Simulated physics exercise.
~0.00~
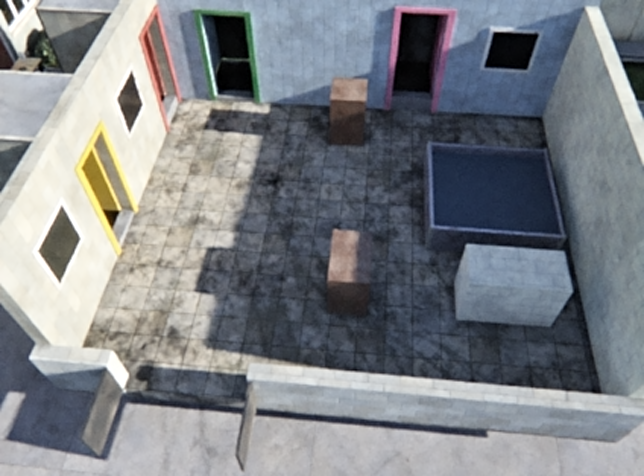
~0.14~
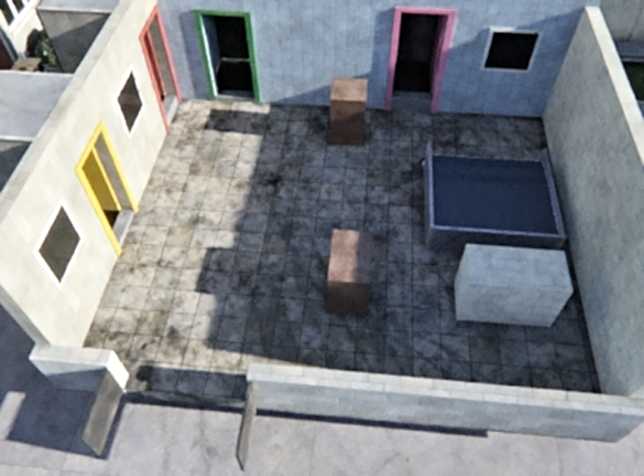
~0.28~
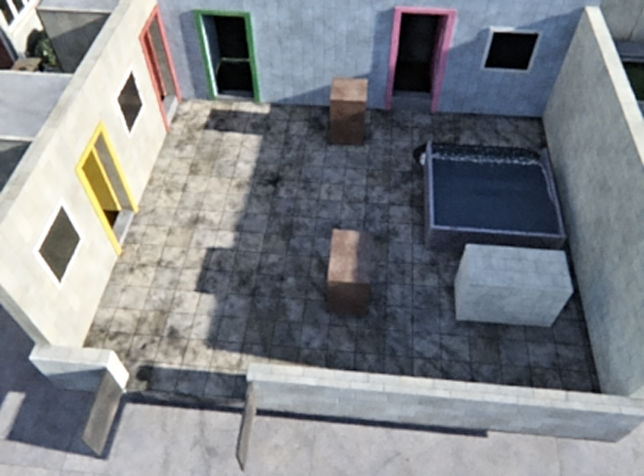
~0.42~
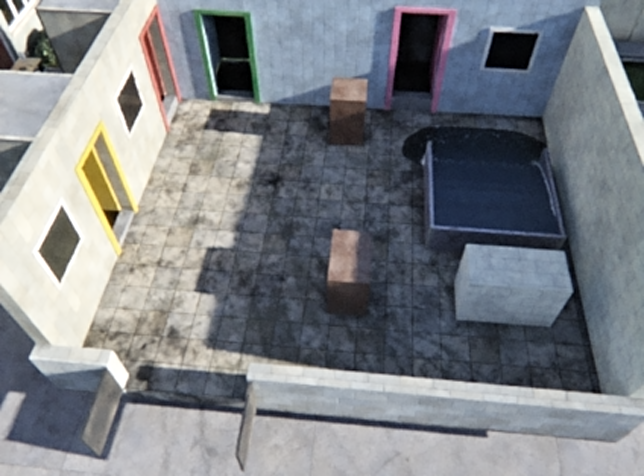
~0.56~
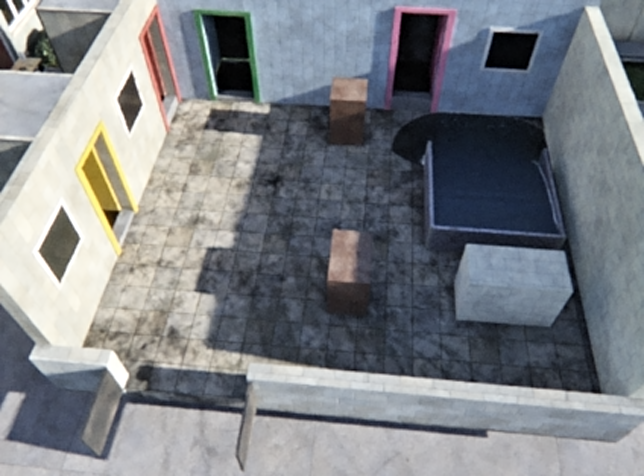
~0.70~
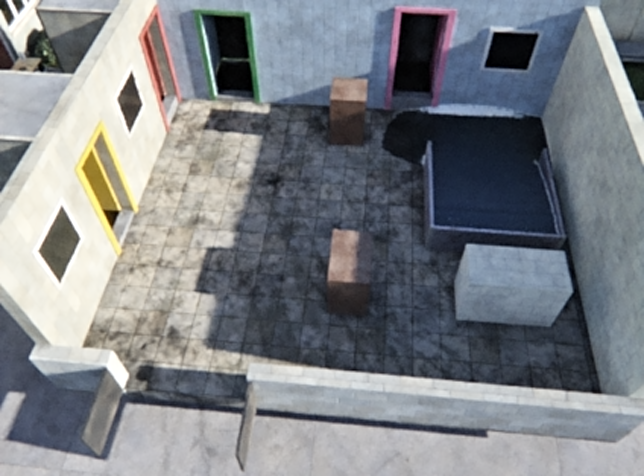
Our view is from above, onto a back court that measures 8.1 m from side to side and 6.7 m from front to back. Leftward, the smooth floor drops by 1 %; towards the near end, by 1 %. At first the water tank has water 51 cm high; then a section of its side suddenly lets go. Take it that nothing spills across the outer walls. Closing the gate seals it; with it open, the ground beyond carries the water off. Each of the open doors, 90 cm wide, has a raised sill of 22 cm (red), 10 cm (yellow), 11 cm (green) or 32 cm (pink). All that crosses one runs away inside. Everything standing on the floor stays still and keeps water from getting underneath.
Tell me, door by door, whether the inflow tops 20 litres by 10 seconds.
At the red door it falls short; at the yellow door it falls short; at the green door it falls short; at the pink door it falls short.
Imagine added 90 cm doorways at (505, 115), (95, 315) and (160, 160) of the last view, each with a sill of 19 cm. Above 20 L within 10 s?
So, in the order given, it's beyond the mark, then shy of the mark, then shy of the mark.
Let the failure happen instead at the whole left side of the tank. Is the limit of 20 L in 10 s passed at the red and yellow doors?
Versus the limit - red: Within, yellow: Exceeded.
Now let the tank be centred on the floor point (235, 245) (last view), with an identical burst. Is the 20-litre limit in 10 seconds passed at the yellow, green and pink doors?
For the yellow door, the amount is acceptable; for the green door, the amount is too high; for the pink door, the amount is acceptable.
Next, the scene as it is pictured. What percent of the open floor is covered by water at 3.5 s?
Wet share: About 35 %.
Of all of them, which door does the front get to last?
It would be the yellow one.
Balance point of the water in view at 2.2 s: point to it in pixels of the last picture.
Around (467, 162).
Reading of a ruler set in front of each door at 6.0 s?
Door by door in cm, red shows 11, yellow shows 5, green shows 3, pink shows 11.
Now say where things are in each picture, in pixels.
In the first frame, still water, 51 cm deep, in the water tank at (491, 190).
In the second frame, the front is at a hidden place, 1.1 m from the gap on the water tank's far side; 0.3 m2 of floor is under water; 51 cm left at the back of the water tank.
In the third frame, water pours out on the water tank's far side and has run 1.3 m, to (419, 153); typically 9 cm deep outside, 51 cm at the water tank's back.
In the fourth frame, the front is at (547, 148), 1.6 m from the gap on the water tank's far side; 2.8 m2 of floor is under water; 51 cm left at the back of the water tank.
In the fifth frame, the front is at (543, 133), 1.9 m from the gap on the water tank's far side; 4.2 m2 of floor is under water; 51 cm left at the back of the water tank.
In the sixth frame, the front is at (410, 111), 2.2 m from the gap on the water tank's far side; 4.9 m2 of floor is under water; 48 cm left at the back of the water tank.
After 1.4 s water covers 10 % of the floor and is deepest (36 cm) near (469, 123); red door not reached, yellow door not reached, green door not reached, pink door 23 cm at the sill, 0 L in.
After 2.2 s water covers 15 % of the floor and is deepest (34 cm) near (478, 129); red door not reached, yellow door not reached, green door not reached, pink door 24 cm at the sill, 0 L in.
After 3.5 s water covers 35 % of the floor and is deepest (27 cm) near (368, 134); red door 18 cm at the sill, 0 L in, yellow door not reached, green door 5 cm at the sill, 0 L in, pink door 15 cm at the sill, 0 L in.
After 6.0 s water covers 75 % of the floor and is deepest (14 cm) near (367, 140); red door 11 cm at the sill, 0 L in, yellow door 5 cm at the sill, 0 L in, green door 3 cm at the sill, 0 L in, pink door 11 cm at the sill, 0 L in.
After 10.0 s water covers 85 % of the floor and is deepest (14 cm) near (74, 368); red door 5 cm at the sill, 0 L in, yellow door 5 cm at the sill, 0 L in, green door 3 cm at the sill, 0 L in, pink door 8 cm at the sill, 0 L in.
